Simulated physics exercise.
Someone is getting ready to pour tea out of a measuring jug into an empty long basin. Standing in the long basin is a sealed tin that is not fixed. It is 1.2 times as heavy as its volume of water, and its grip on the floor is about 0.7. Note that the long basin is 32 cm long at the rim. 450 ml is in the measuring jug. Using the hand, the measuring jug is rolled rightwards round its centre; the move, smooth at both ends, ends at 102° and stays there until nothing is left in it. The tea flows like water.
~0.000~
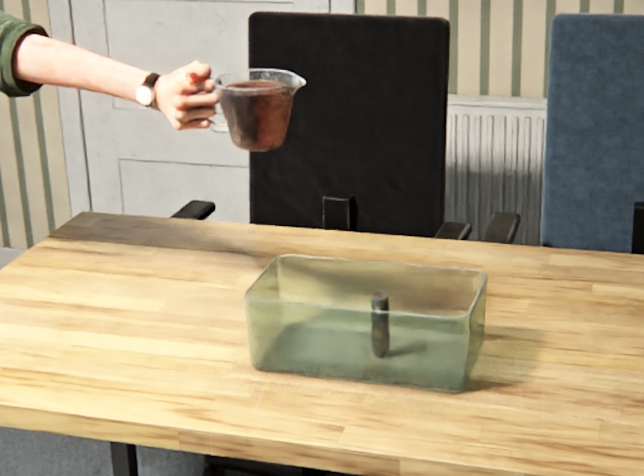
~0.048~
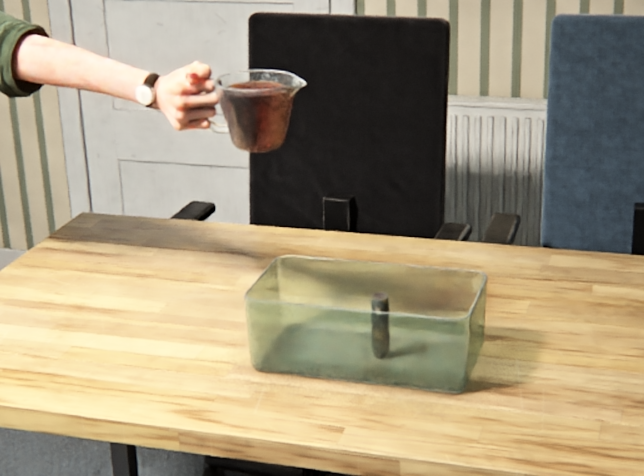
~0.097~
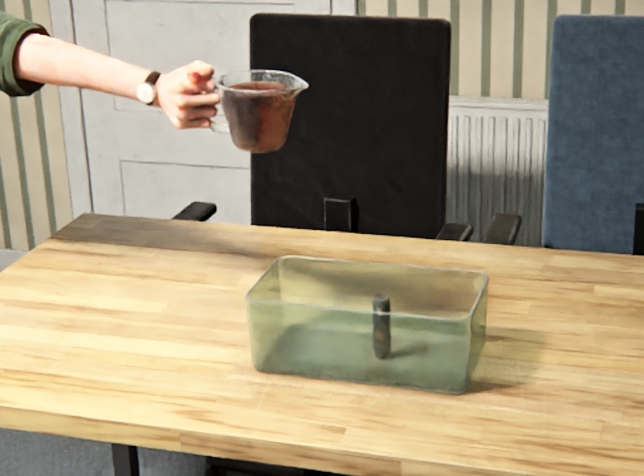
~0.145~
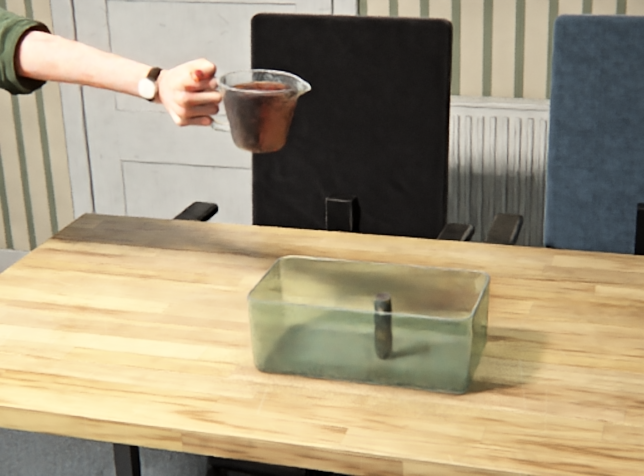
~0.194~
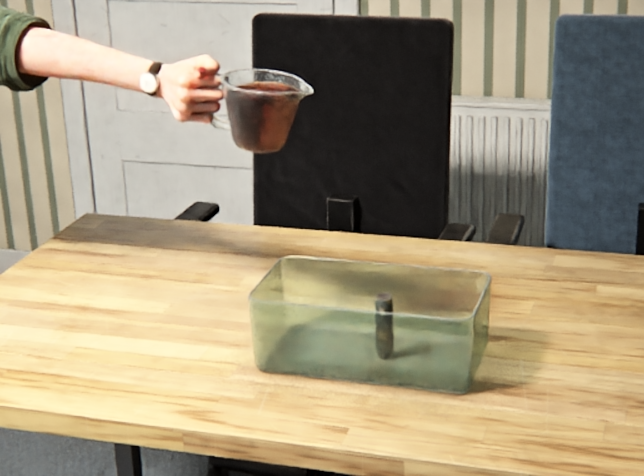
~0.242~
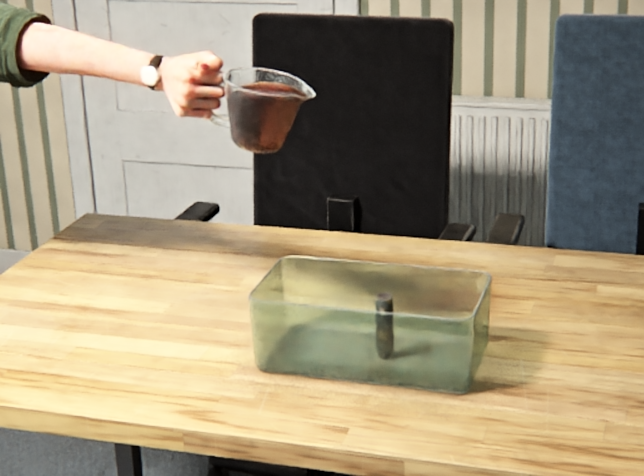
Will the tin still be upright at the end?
No.
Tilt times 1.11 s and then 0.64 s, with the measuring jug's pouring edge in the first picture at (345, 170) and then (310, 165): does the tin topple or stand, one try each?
Run one: It tumbles. Run two: It does not tip.
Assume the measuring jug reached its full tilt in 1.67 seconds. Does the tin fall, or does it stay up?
Result: Tin tipped over.
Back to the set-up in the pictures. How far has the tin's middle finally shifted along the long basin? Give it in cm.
8.5 cm.
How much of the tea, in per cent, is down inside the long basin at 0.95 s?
It works out near 62 per cent.
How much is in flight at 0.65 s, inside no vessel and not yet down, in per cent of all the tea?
Roughly 32 percent.
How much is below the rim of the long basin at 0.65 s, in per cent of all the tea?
At that time the basin holds about 5 per cent of the liquid.
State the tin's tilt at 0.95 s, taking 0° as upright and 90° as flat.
About 45 degrees.
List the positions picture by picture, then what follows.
In the first picture, tilt 0°; pouring edge (305, 83); surface from (223, 87) to (294, 90); the long basin's rim runs from (261, 276) to (478, 296); the tin's top is at (380, 298).
In the second picture, tilt 0°; pouring edge (306, 84); surface from (223, 88) to (294, 91).
In the third picture, tilt 2°; pouring edge (308, 86); surface from (225, 88) to (296, 93).
In the fourth picture, tilt 4°; pouring edge (310, 88); surface from (227, 88) to (298, 93).
In the fifth picture, tilt 8°; pouring edge (313, 91); surface from (230, 88) to (301, 94).
In the sixth picture, tilt 12°; pouring edge (315, 95); surface from (232, 89) to (306, 94).
After 0.65 s the tilt is 65° and 63 per cent is still to pour; the tin stands where it began.
After 0.95 s the tilt is 97° and 9 per cent is still to pour; the tin leans 44°.
After 1.27 s the tilt is 102° and 0 per cent is still to pour; the tin lies on its side.
After 1.61 s the tilt is 102° and 0 per cent is still to pour; the tin lies on its side.
In the end the tin lies on its side.
